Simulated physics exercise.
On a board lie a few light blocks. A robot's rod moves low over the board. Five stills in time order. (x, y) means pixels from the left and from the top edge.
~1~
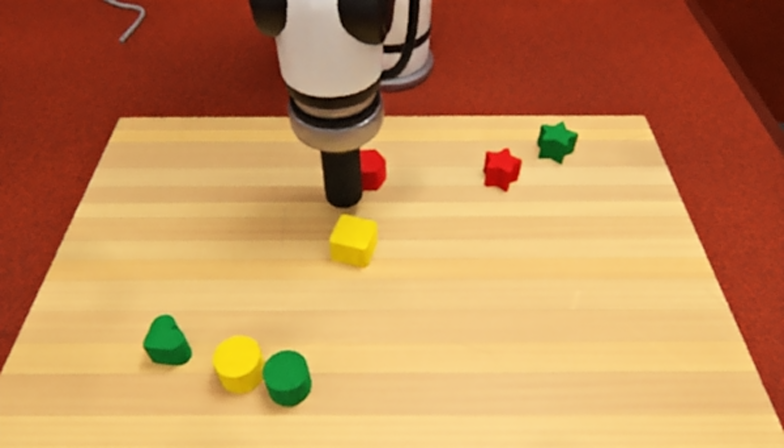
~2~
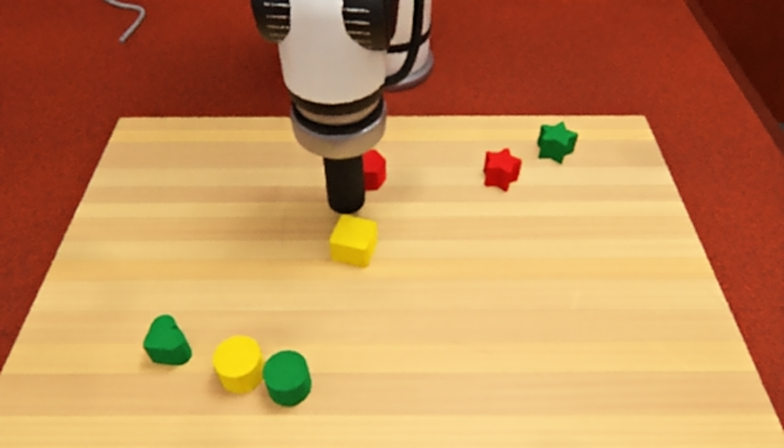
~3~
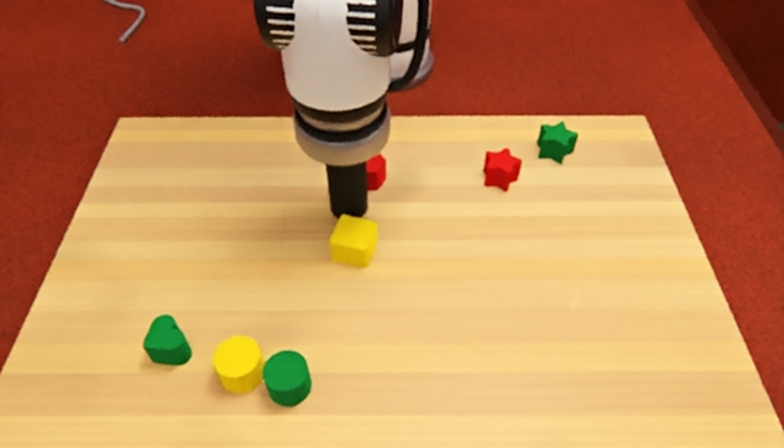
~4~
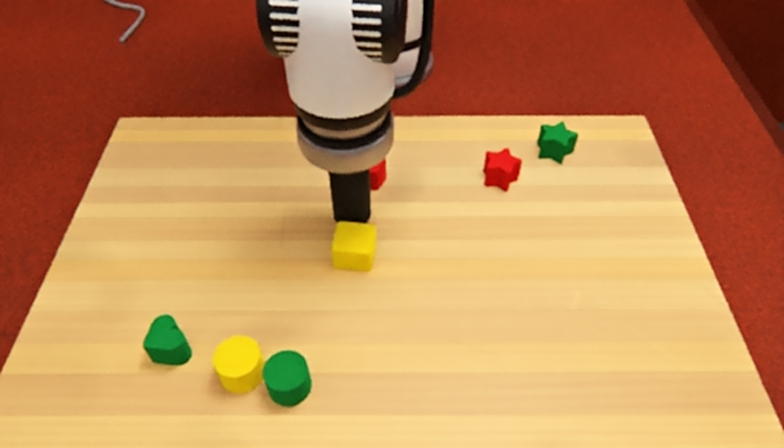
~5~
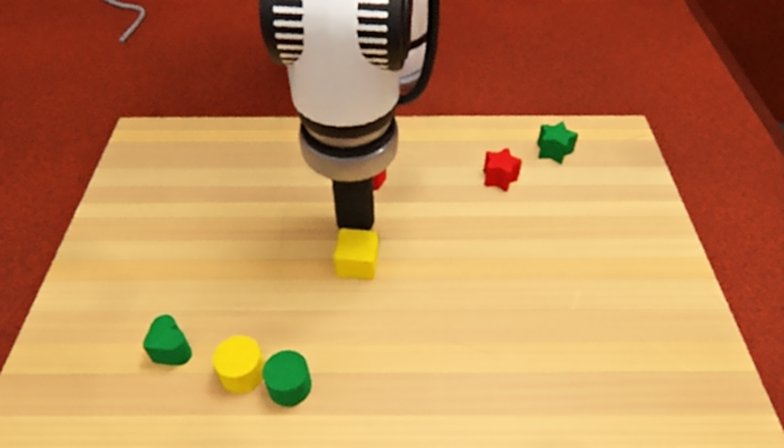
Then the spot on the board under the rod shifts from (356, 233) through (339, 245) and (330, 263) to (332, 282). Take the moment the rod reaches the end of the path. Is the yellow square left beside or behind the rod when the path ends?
My answer is no.
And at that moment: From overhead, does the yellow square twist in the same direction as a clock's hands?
No.
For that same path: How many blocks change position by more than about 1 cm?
It displaces one.
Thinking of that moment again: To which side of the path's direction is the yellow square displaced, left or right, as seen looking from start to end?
Shifts left.
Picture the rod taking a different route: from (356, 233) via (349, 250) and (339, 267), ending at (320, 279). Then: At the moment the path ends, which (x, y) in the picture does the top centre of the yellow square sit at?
My estimate: (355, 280).
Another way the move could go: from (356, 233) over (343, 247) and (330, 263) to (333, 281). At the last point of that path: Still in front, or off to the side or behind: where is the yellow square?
Still leading.
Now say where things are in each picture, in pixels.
In the first picture, tip of the rod at (344, 195), middles of tops, yellow square at (353, 231), red hexagonal block at (367, 160).
In the second picture, rod at (347, 201), nothing pushed.
In the third picture, rod at (349, 207), nothing pushed.
In the fourth picture, rod at (352, 214), yellow square at (354, 237).
In the fifth picture, rod at (355, 221), yellow square at (356, 244), red hexagonal block hidden.
On the path given first. Halfway along, rod at (332, 243); yellow square at (350, 263), turned 50° anticlockwise.
At the end, rod at (331, 271); yellow square at (360, 287), turned 65° anticlockwise; red hexagonal block unmoved.
